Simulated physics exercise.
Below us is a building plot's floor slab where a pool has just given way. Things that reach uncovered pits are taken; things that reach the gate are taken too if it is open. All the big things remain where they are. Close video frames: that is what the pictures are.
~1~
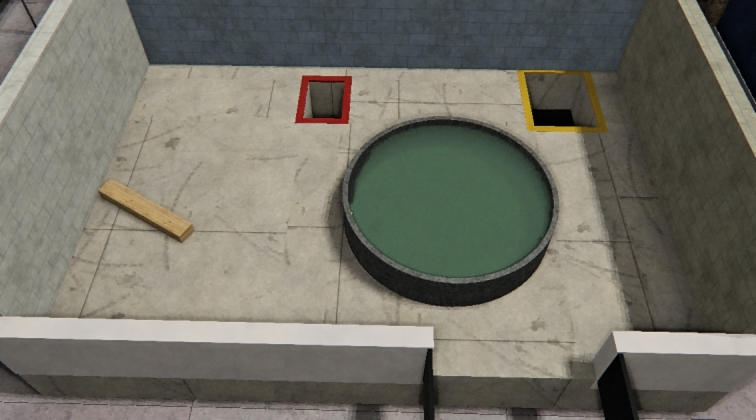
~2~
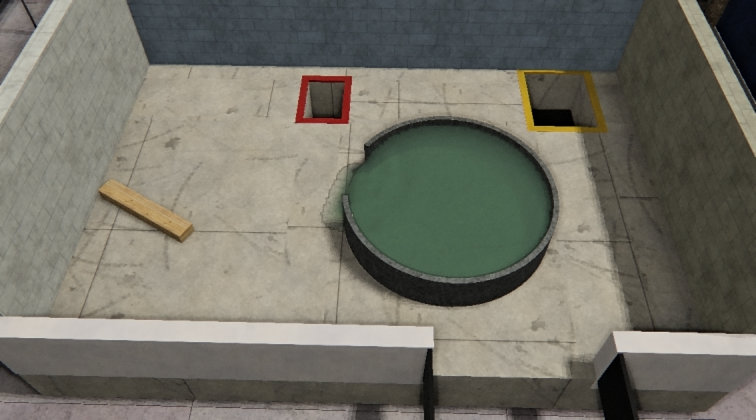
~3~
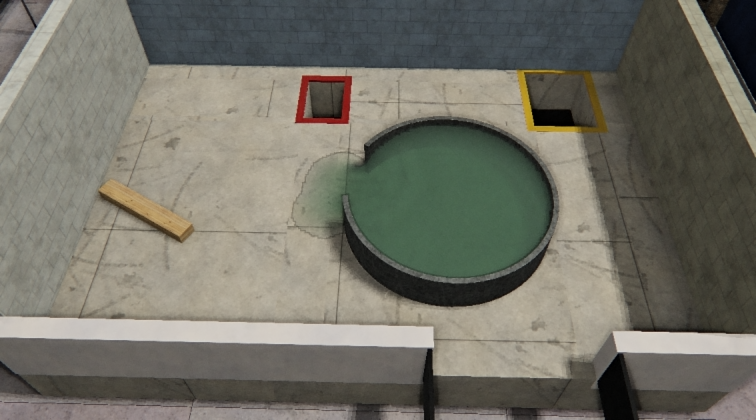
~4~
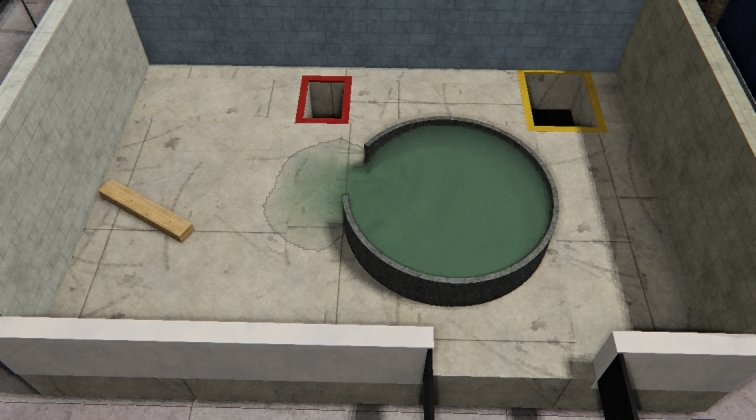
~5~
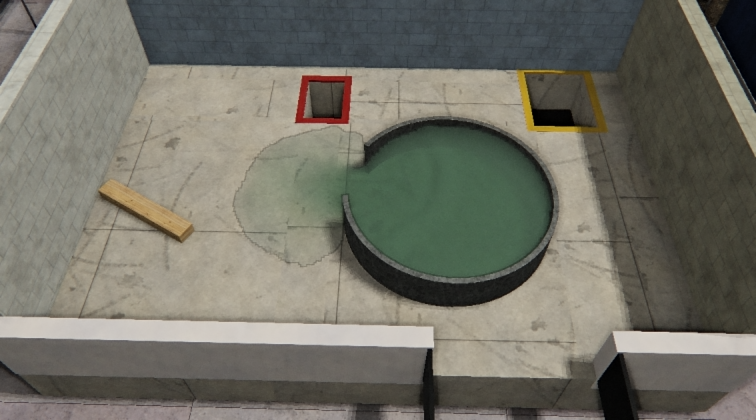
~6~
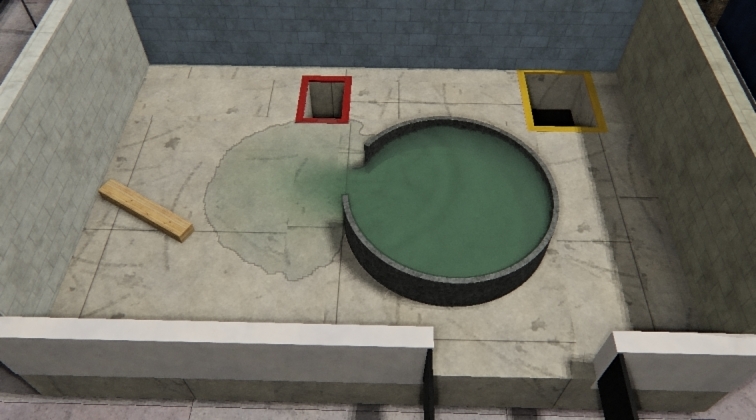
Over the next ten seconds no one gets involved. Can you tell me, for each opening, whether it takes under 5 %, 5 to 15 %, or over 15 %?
The gate is left holding a tiny amount - below five per cent, the red pit is left holding a hefty amount - past fifteen per cent, the yellow pit is left holding a tiny amount - below five per cent.
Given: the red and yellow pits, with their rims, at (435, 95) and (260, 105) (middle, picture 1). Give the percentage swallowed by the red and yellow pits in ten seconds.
Looks like red collects 2 percent and yellow collects 35 percent.
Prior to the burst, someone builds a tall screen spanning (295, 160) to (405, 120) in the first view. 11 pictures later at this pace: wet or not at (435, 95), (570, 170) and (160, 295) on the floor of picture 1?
One after the other: Clear, no water, flooded.
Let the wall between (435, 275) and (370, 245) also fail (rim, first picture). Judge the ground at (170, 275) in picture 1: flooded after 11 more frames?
I reckon that spot ends up drenched.
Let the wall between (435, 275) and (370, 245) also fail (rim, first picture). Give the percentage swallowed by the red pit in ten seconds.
The red pit gets 4 per cent.
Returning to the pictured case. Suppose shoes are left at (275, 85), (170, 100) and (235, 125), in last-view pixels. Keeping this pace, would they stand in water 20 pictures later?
Listed points: Inundated / inundated / inundated.
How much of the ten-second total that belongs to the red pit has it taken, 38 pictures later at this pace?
Estimated share: About 40 %.
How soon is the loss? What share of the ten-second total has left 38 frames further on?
I'd put it at 35 per cent.
A moment on, water covers 25 % of the floor; the gate 0 %, the red pit 0 %, the yellow pit 0 %.
Next, water covers 40 % of the floor; the gate 0 %, the red pit 1 %, the yellow pit 0 %.
Then, water covers 40 % of the floor; the gate 0 %, the red pit 2 %, the yellow pit 0 %.
Later, water covers 55 % of the floor; the gate 0 %, the red pit 8 %, the yellow pit 0 %.
In the end, water covers 70 % of the floor; the gate 0 %, the red pit 21 %, the yellow pit 1 %.
